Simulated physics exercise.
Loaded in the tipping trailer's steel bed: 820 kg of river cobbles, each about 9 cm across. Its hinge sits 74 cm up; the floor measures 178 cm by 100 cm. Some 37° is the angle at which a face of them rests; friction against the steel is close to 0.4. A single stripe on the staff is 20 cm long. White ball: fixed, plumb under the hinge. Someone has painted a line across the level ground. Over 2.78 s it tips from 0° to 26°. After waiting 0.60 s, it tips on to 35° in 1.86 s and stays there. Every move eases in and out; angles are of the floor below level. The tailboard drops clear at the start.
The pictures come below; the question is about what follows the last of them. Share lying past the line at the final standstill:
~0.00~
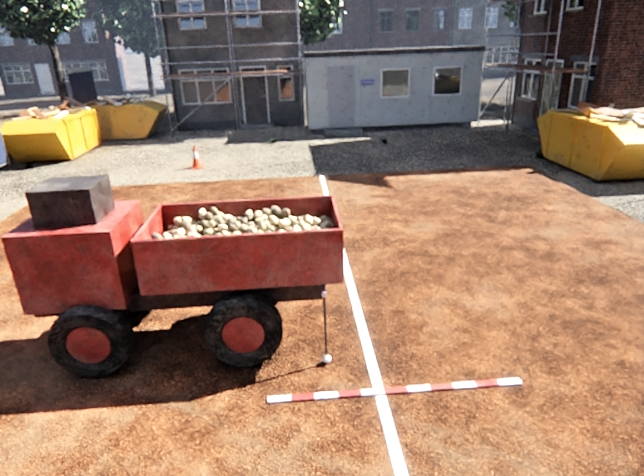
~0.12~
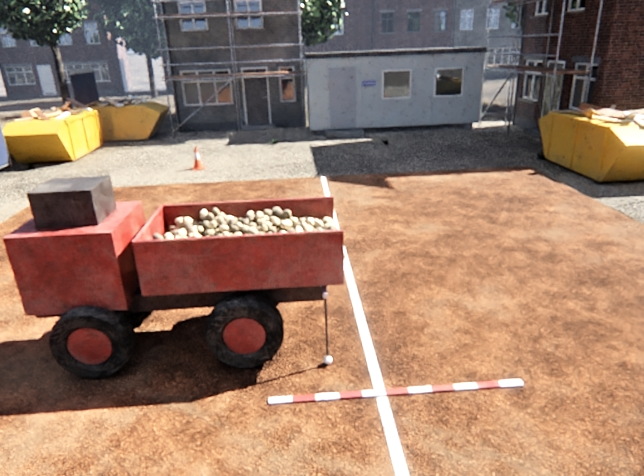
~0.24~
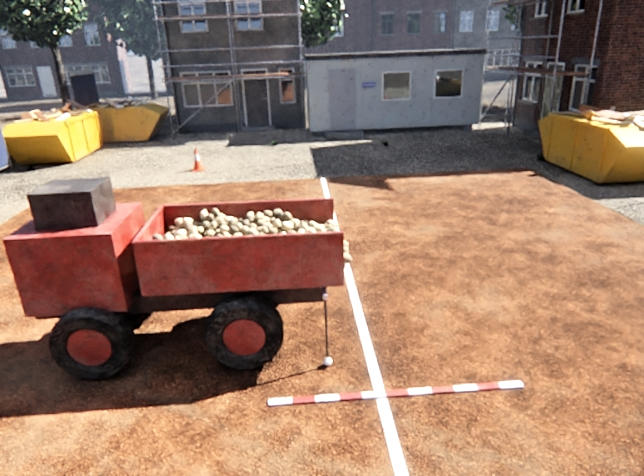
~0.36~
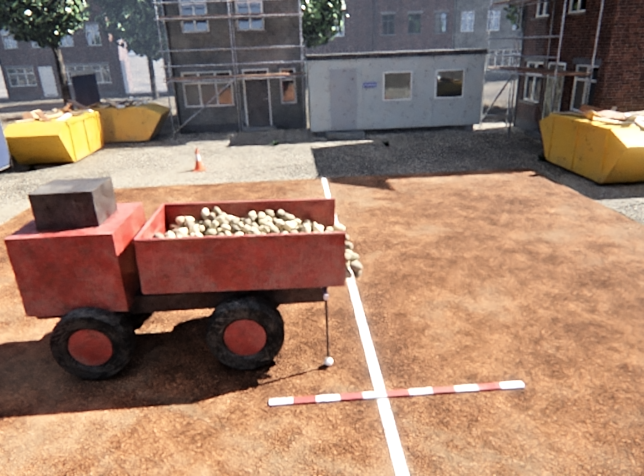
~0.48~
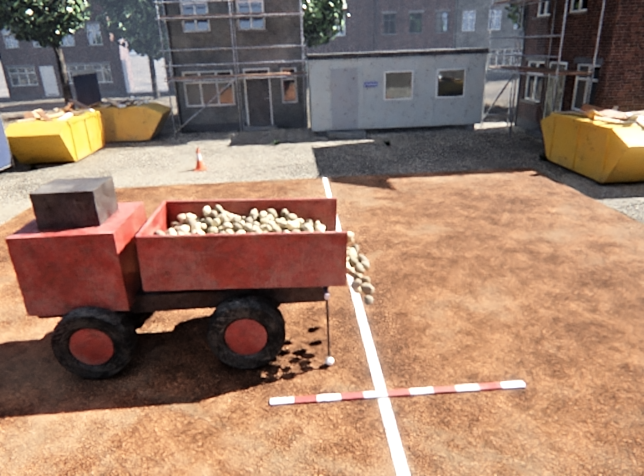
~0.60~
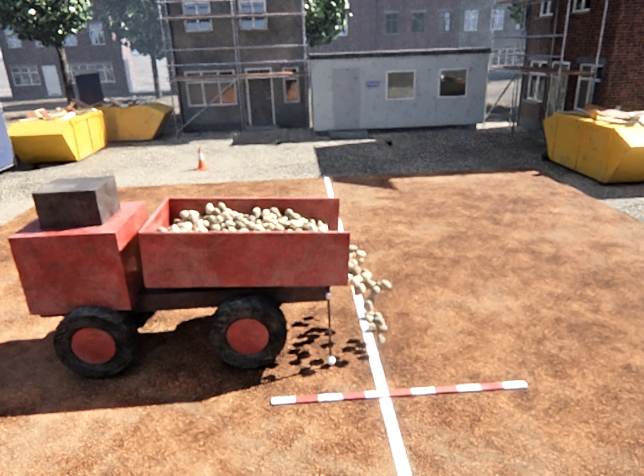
About 80 %.
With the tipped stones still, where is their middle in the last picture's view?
Roughly at pixel (398, 319).
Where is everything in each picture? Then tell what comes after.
The bed is at 0°, its lip at (343, 282); the top of the load is at (239, 213), in the first frame.
The bed is at 0°, its lip at (344, 283); the top of the load is at (236, 215); the stones move at 0.1 m/s on average, in the second frame.
The bed is at 1°, its lip at (344, 285); the top of the load is at (235, 216); 1 % has left, in the third frame.
Lip at (345, 285), floor tilted 1°, highest stones at (221, 217); 3 % has left, in the fourth frame.
Lip at (346, 285), floor tilted 2°, highest stones at (223, 215); 4 % has left, in the fifth frame.
Lip at (348, 285), floor tilted 3°, highest stones at (220, 213); 6 % has left, in the sixth frame.
After 2.1 s the floor is at 22°; 78 % in the bed, 11 % short of the line, 11 % past the line; the foremost stones are at (425, 320).
After 2.9 s the floor is at 26°; 44 % in the bed, 15 % short of the line, 41 % past the line; the foremost stones are at (455, 314).
After 5.7 s the floor is at 35°; 0 % in the bed, 20 % short of the line, 80 % past the line; the foremost stones are at (522, 327).
After 8.4 s the floor is at 35°; 0 % in the bed, 20 % short of the line, 80 % past the line; the foremost stones are at (522, 327).
